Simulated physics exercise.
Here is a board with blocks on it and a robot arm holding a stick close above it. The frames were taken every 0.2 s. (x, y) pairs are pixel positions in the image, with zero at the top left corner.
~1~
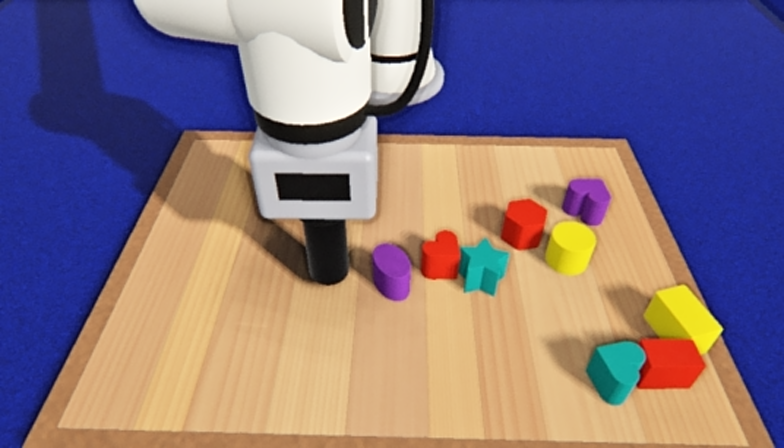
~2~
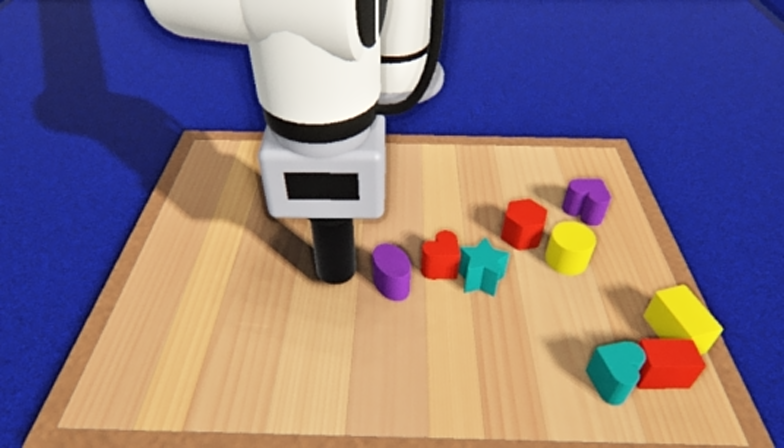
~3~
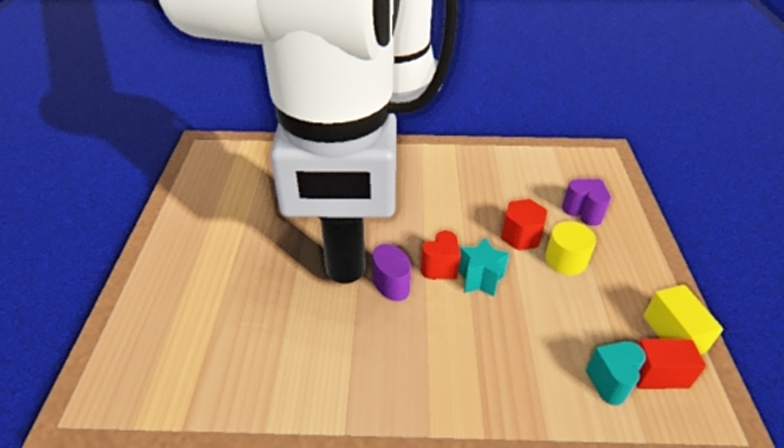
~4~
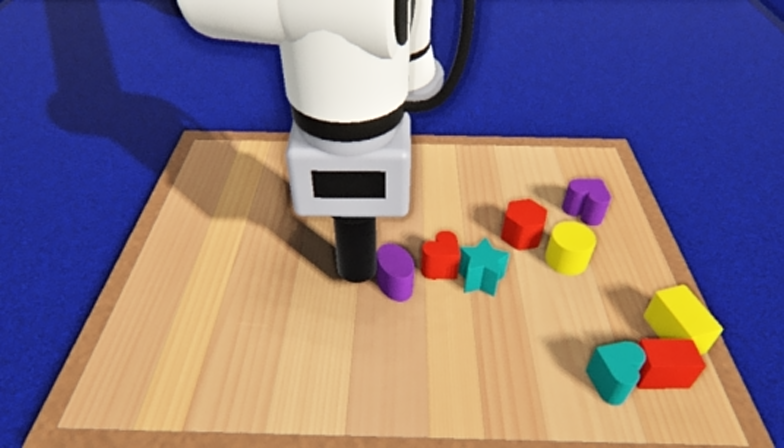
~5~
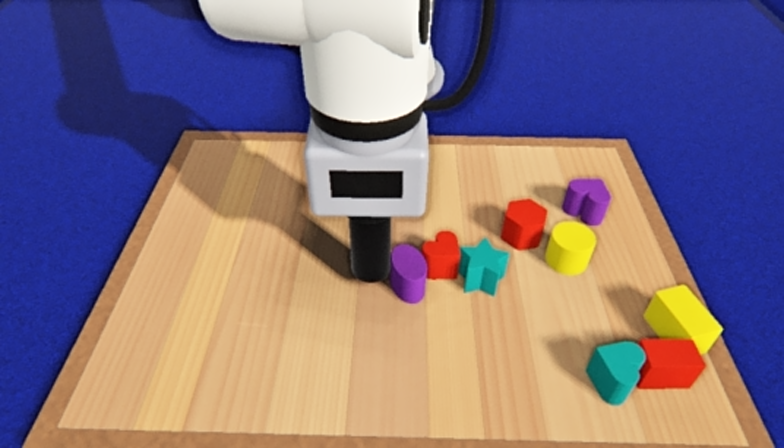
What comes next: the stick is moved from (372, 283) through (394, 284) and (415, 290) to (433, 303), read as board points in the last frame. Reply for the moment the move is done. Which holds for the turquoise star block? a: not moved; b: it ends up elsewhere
b.
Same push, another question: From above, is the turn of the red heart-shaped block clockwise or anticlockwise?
Counterclockwise from above.
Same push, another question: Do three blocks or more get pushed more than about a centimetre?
Final answer: Yes.
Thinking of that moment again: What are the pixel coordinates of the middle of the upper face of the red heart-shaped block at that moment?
At the end it should sit near (464, 242).
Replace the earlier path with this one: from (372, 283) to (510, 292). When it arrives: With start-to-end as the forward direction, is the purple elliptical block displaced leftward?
That would be a no.
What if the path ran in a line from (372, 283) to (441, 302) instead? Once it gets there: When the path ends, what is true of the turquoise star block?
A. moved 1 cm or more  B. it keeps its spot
A (moved 1 cm or more)
The first path, step by step. Halfway along, stick (406, 274); purple elliptical block (443, 270), turned 20° clockwise; red heart-shaped block (460, 242), turned 60° anticlockwise; turquoise star block (496, 251), turned 35° clockwise.
At the end, stick (434, 290); purple elliptical block (475, 278), turned 15° anticlockwise; red heart-shaped block (464, 242), turned 75° anticlockwise; turquoise star block (499, 252), turned 30° clockwise.
